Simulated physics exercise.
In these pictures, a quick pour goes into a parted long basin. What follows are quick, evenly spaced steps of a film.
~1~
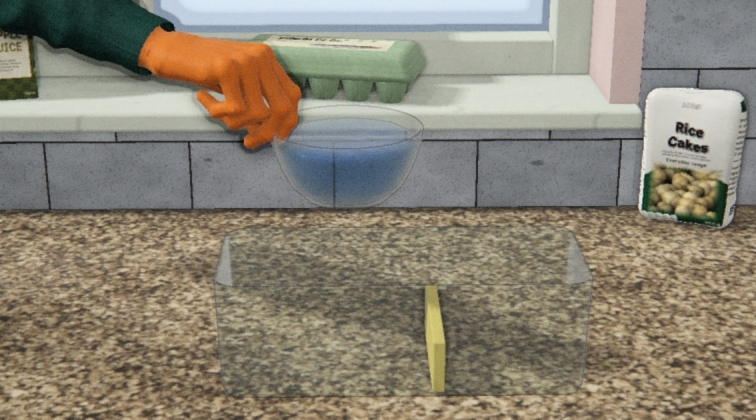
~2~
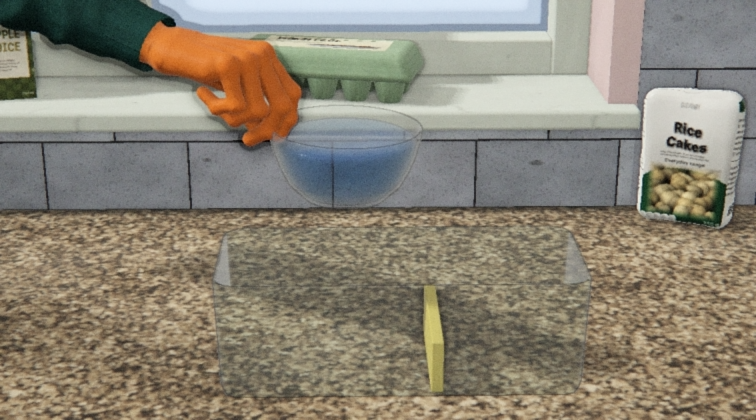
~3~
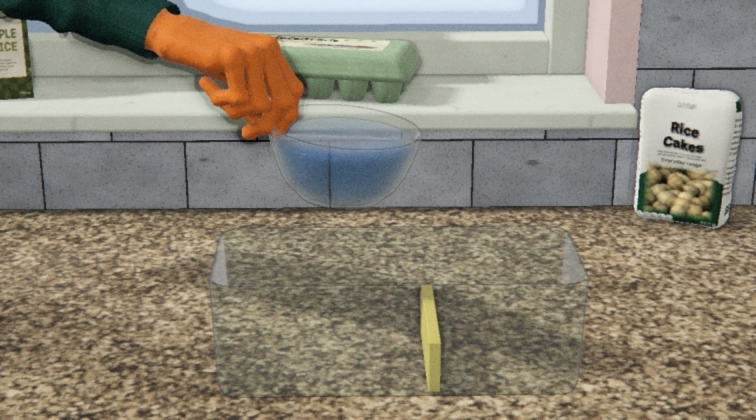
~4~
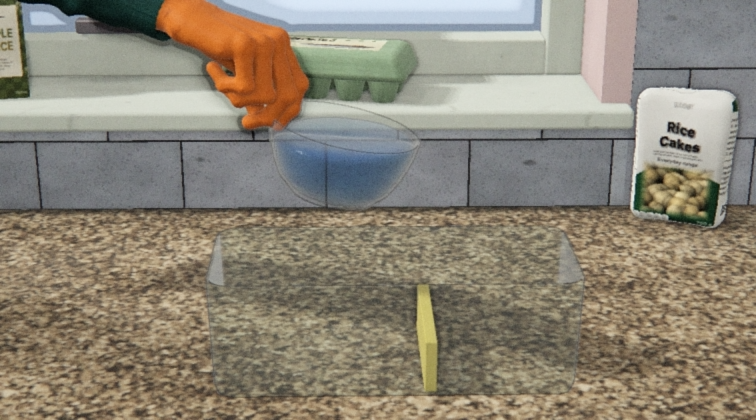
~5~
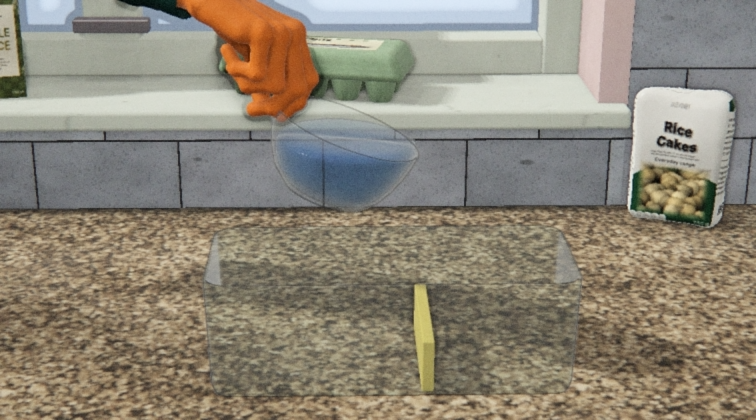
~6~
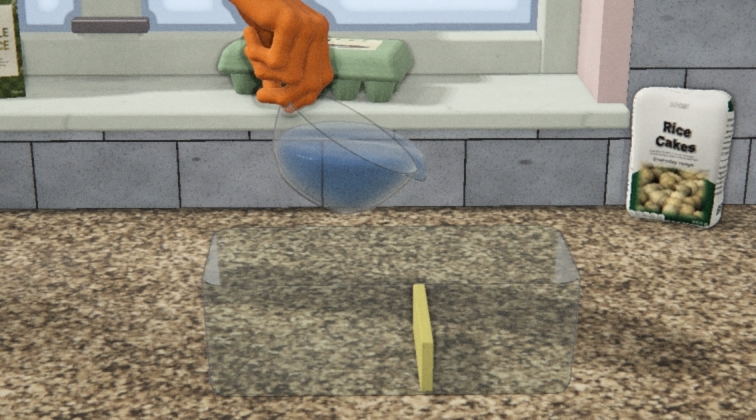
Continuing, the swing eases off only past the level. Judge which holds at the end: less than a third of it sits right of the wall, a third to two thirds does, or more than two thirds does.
I reckon what ends right of the wall tops two thirds.
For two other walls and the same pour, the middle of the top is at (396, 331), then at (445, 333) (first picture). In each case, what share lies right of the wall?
About 90 per cent, then about 70 per cent.
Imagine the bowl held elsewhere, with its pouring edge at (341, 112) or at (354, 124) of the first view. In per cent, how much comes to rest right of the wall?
Around 5 percent first, around 10 percent second.
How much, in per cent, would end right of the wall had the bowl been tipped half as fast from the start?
I'd put it at some 90 percent.
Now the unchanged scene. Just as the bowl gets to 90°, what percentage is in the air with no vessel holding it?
Near 25 parts in a hundred.
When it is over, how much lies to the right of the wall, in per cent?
Roughly 80 %.
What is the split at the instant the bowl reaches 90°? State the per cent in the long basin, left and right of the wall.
Left 0, right 55.
A moment on, the bowl is tipped on its side and 17 per cent is still to pour, 1 is left of the wall and 57 right of it.
Next, the bowl is tipped right over and 0 per cent is still to pour, 18 is left of the wall and 79 right of it.
Then the bowl is tipped right over and 0 per cent is still to pour, 20 is left of the wall and 79 right of it.
Later the bowl is tipped right over and 0 per cent is still to pour, 20 is left of the wall and 79 right of it.
At rest 20 per cent lies left of the wall, 79 right of it and 0 outside.
